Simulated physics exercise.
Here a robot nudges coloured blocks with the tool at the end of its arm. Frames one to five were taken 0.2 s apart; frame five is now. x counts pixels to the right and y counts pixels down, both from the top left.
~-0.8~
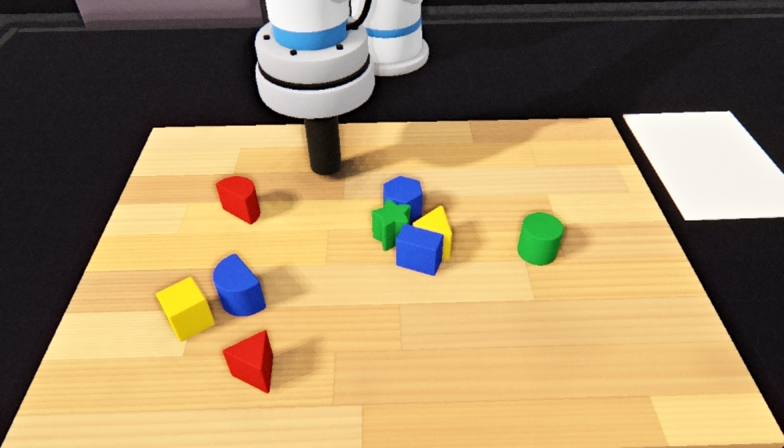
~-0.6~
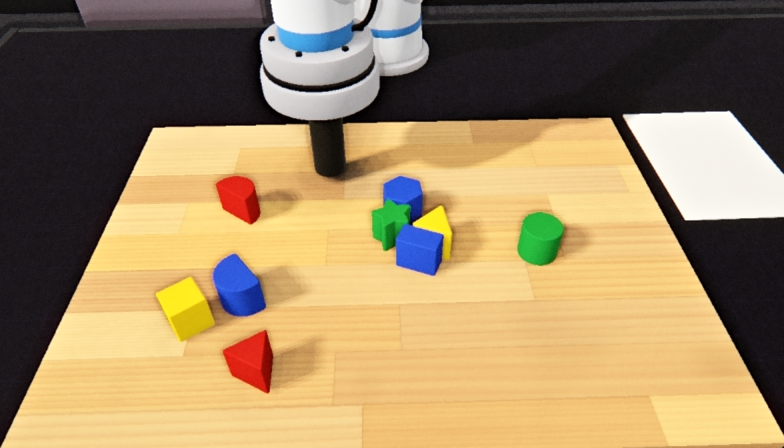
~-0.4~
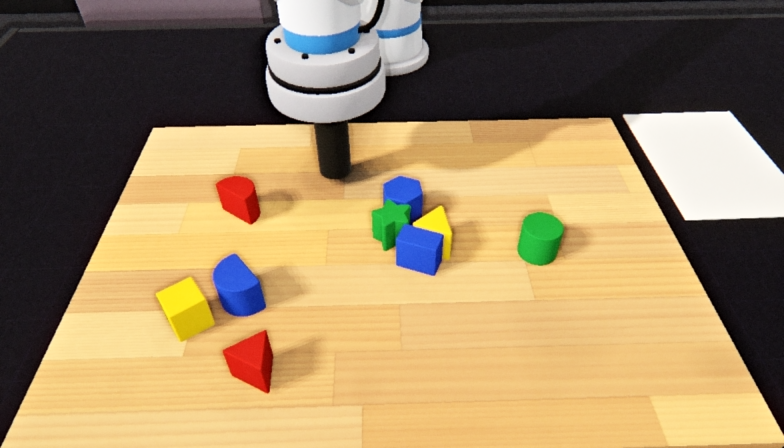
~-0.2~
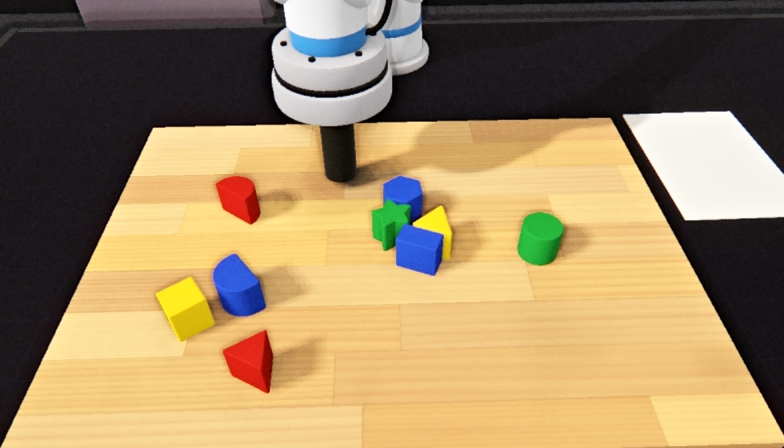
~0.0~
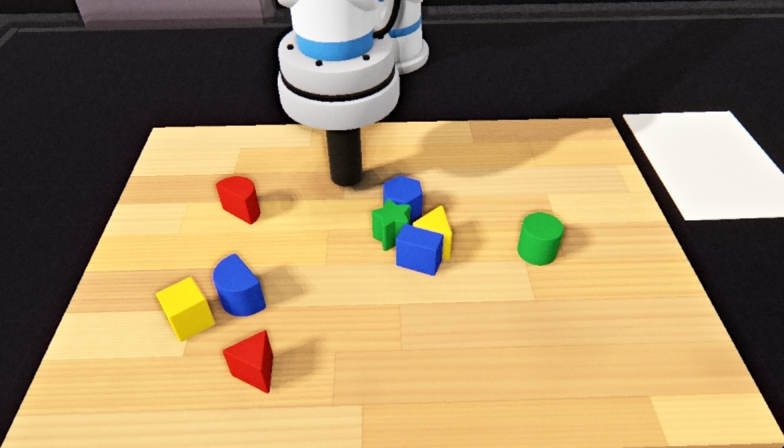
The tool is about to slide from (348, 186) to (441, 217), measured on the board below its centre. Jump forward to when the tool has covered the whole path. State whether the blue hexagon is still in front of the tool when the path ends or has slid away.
I'm fairly sure the blue hexagon rides along ahead of the tool to the very end.
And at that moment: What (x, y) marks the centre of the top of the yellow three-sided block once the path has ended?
It should be at about (459, 238).
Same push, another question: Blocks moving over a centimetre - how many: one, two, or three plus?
The push will move two blocks.
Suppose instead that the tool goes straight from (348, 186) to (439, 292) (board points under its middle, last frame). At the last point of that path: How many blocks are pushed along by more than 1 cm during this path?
There will be three or more blocks that move more than 1 cm.
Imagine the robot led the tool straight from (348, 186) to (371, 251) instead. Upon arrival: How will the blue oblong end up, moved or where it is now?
By the last moment of the path, the blue oblong has shifted.
What follows on the original path. One third of the way, tool (378, 187); nothing pushed yet.
Two thirds of the way, tool (409, 198); blue hexagon (433, 200); yellow three-sided block (441, 223).
At the end, tool (442, 208); green star-shaped block in place; blue hexagon (464, 213), turned 25° clockwise; yellow three-sided block (459, 238), turned 45° clockwise.
